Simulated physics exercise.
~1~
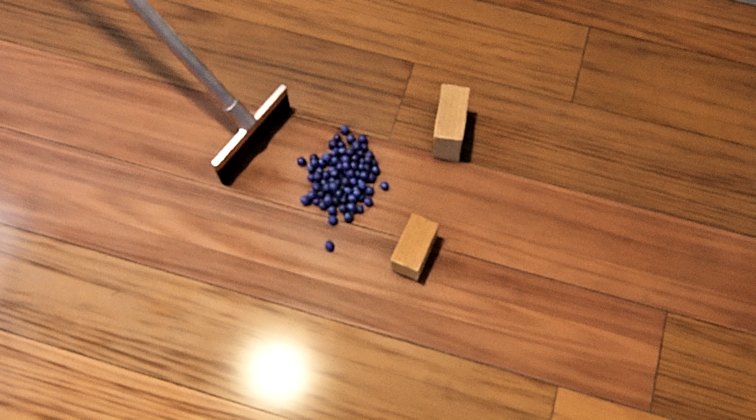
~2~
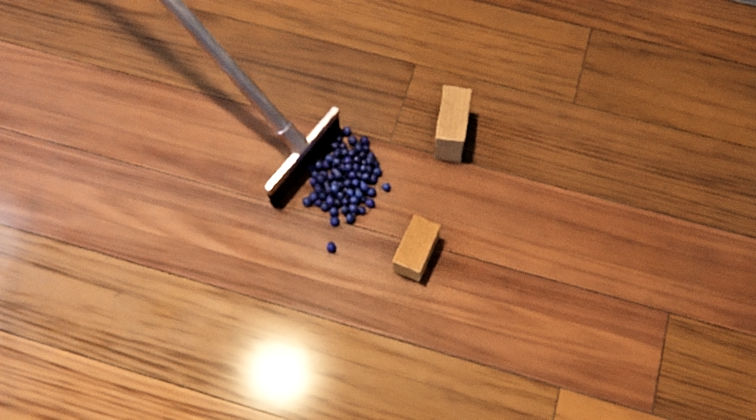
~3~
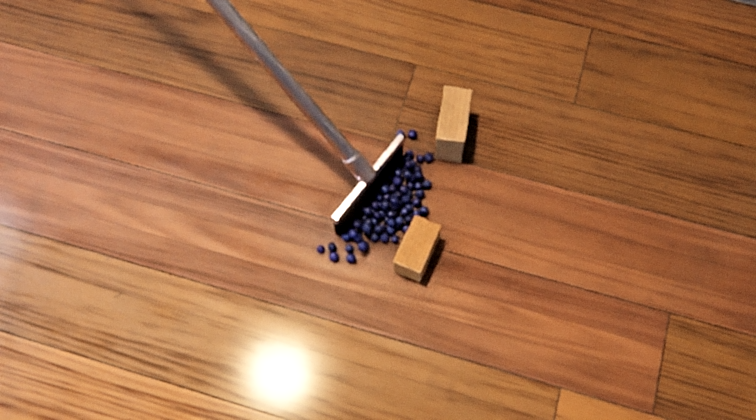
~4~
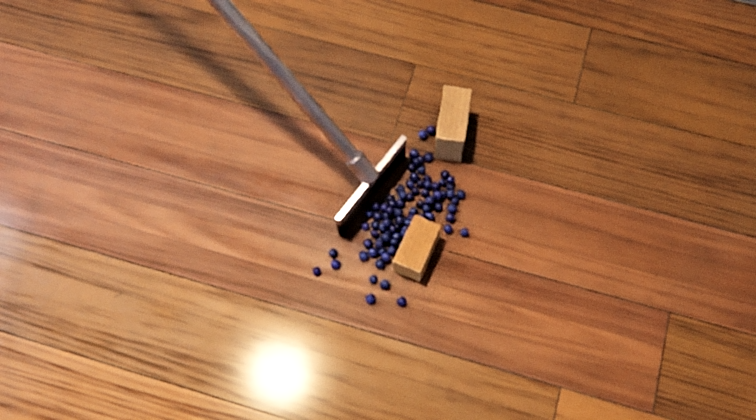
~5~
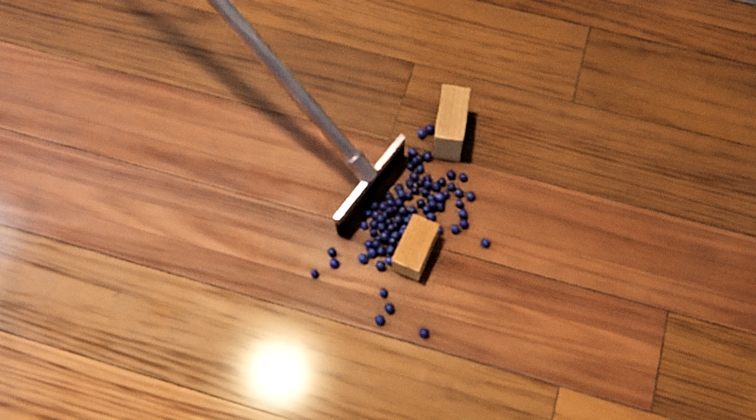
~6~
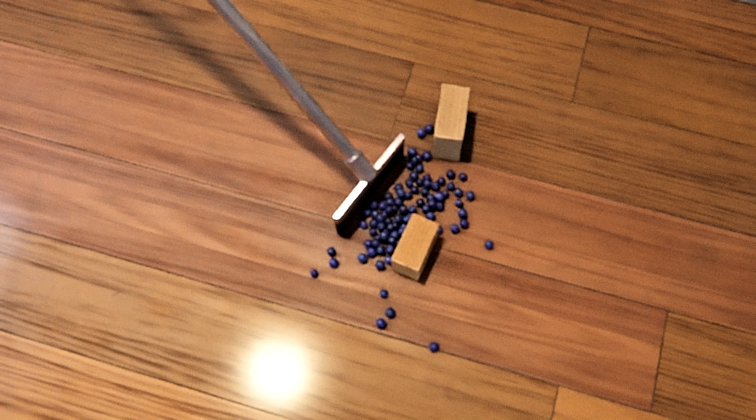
A squeegee slides right across a wooden floor, pushing a pile of blueberries toward two wooden blocks, then stops; the berries spread, some rolling into the gap and a few passing around the near block, while most end held up before the blocks.
